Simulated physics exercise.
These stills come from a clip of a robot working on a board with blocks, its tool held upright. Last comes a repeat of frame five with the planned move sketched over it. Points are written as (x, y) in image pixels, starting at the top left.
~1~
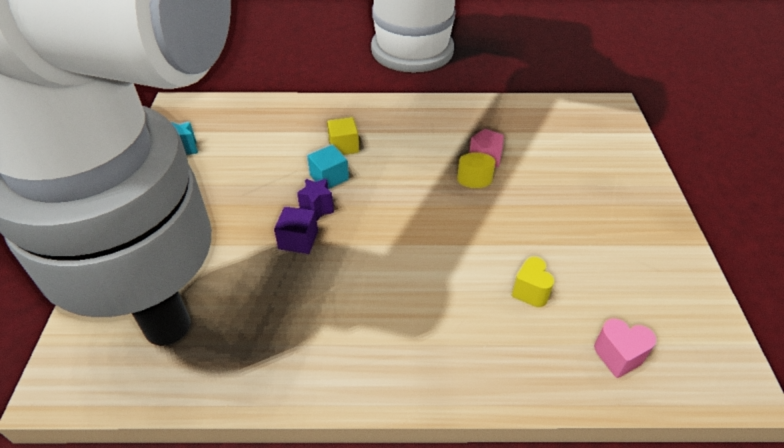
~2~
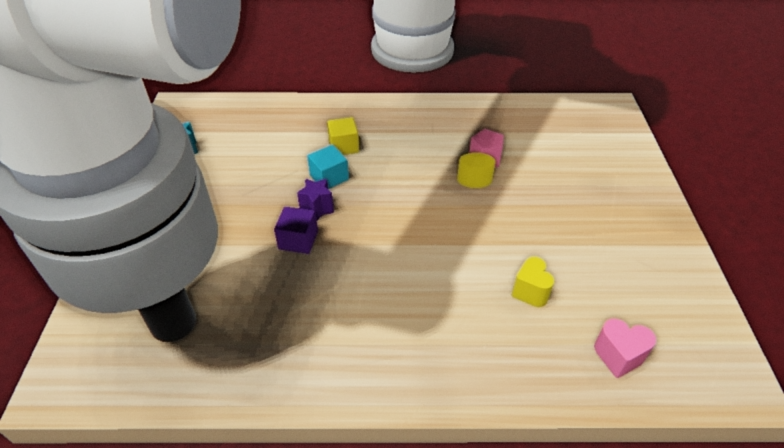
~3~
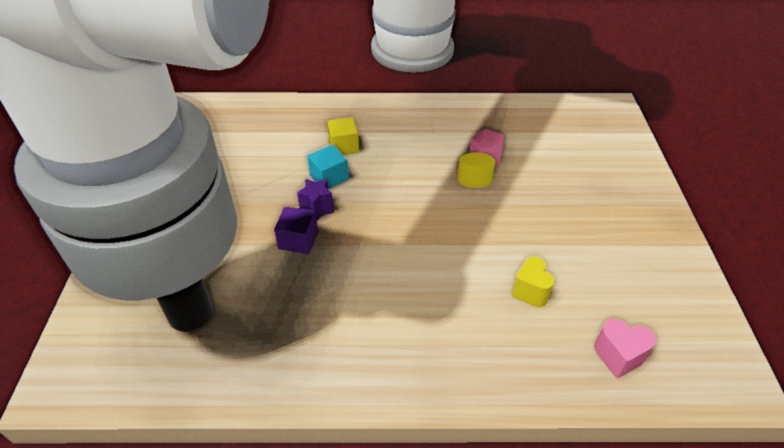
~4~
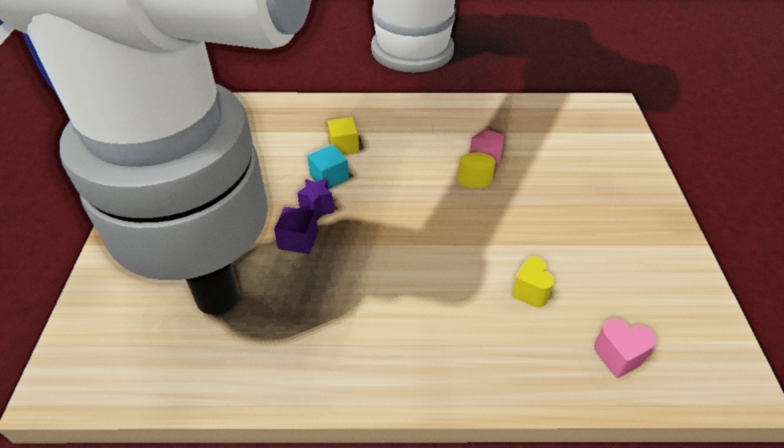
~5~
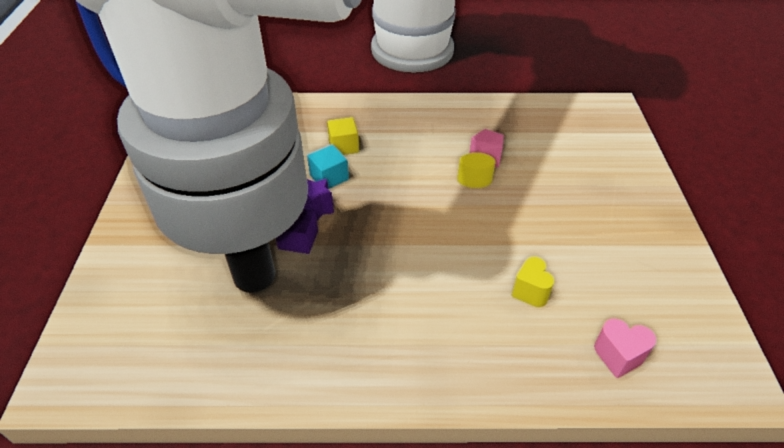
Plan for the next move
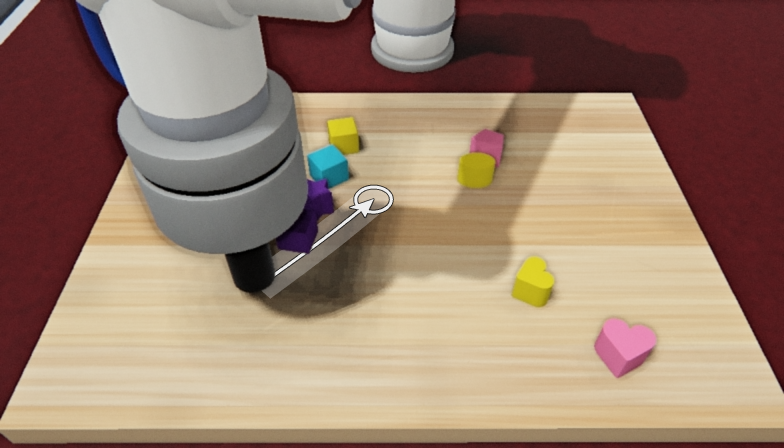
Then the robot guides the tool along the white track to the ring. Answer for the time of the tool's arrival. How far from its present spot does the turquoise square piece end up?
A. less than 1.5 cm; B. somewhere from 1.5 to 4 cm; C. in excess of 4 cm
Answer: B.
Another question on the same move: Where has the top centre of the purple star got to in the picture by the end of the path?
Answer: (317, 157).
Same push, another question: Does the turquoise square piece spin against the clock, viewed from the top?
No
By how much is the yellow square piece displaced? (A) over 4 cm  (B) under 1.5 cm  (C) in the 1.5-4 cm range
Correct choice: B.
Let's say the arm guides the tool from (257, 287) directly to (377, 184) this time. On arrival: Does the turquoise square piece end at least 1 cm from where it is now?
Yes, that is what happens.
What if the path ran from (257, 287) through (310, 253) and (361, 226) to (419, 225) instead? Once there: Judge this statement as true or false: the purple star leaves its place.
The statement is true.
Path on the board, straight from (257, 287) to (374, 199).
What follows on the original path. One third of the way, tool at (299, 245); purple square piece at (305, 208); purple star at (316, 184).
Two thirds of the way, tool at (339, 216); purple square piece at (333, 181), turned 40° anticlockwise; purple star at (320, 163), turned 65° anticlockwise; turquoise square piece at (322, 144), turned 45° clockwise.
At the end, tool at (373, 189); purple square piece at (339, 171), turned 60° anticlockwise; purple star at (317, 157), turned 80° anticlockwise; turquoise square piece at (317, 138), turned 35° clockwise; yellow square piece at (341, 122), turned 25° clockwise.
